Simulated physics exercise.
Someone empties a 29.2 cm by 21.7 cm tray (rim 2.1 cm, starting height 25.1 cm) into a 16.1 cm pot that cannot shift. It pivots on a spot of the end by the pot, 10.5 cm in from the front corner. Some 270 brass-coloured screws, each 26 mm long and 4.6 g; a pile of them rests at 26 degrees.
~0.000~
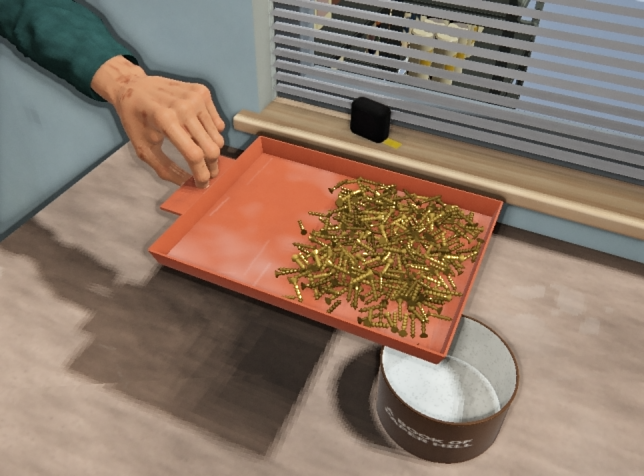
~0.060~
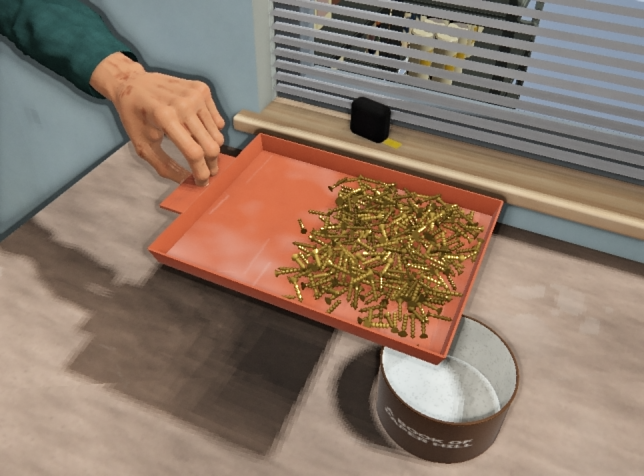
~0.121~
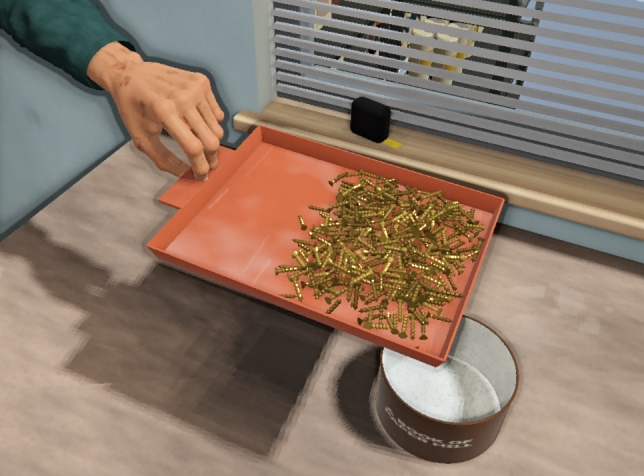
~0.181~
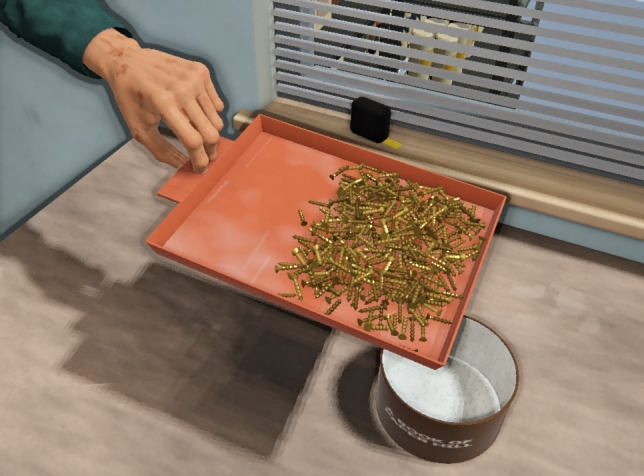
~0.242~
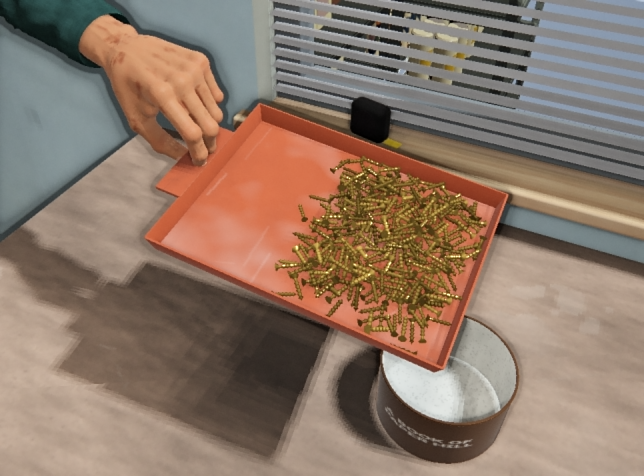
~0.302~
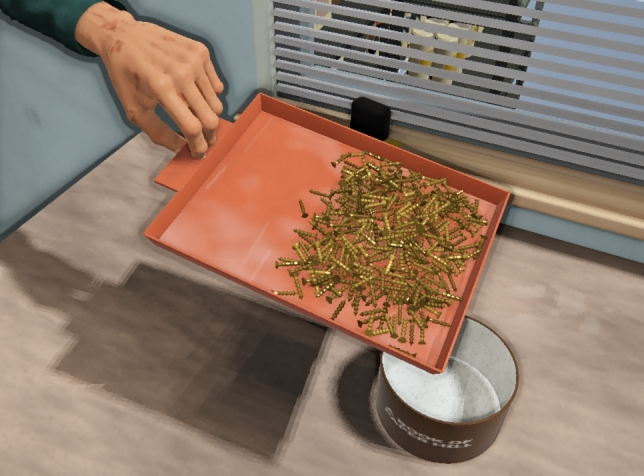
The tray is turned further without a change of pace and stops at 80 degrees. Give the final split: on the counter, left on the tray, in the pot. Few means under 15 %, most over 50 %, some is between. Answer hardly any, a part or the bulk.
Counter: The bulk, tray: Hardly any, pot: Hardly any.
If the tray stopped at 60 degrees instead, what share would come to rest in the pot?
It would be near 5 per cent.
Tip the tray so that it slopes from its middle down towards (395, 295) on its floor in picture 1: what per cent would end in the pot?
About 10 per cent.
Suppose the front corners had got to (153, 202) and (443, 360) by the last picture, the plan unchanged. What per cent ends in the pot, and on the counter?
Pot 25, counter 70.
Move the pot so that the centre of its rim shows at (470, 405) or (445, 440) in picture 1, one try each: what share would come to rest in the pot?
About 45 and 85 per cent.
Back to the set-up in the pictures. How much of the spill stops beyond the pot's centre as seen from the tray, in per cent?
Some 50 per cent.
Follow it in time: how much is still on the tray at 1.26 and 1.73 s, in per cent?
About 90, 10.
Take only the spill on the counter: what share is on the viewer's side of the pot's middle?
About 100 per cent.
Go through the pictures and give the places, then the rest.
Tray tilt 0 degrees, front corners at (156, 248) and (440, 349); middle of the pieces at (387, 250); pot at (449, 363), in the first frame.
Tray tilt 1 degrees, front corners at (156, 247) and (440, 350); middle of the pieces at (387, 249), in the second frame.
Tray tilt 3 degrees, front corners at (155, 243) and (440, 354), lowest corner right front; middle of the pieces at (387, 247), in the third frame.
Tray tilt 7 degrees, front corners at (154, 239) and (440, 357), lowest corner right front; middle of the pieces at (388, 245), in the fourth frame.
Tray tilt 10 degrees, front corners at (153, 235) and (439, 361), lowest corner right front; middle of the pieces at (388, 243), in the fifth frame.
Tray tilt 13 degrees, front corners at (152, 232) and (439, 365), lowest corner right front; middle of the pieces at (389, 241); pot at (449, 363). The tray's pace is about 55 degrees a second, in the sixth frame.
After 0.88 s, tilt 45 degrees; the tray holds 100 %, the pot 0 %.
After 1.26 s, tilt 66 degrees; the tray holds 90 %, the pot 0 %.
Then, at 1.73 s, tilt 80 degrees; the tray holds 10 %, the pot 5 %.
By 2.5 s all is still; counter 95 %, tray 0 %, pot 5 %.
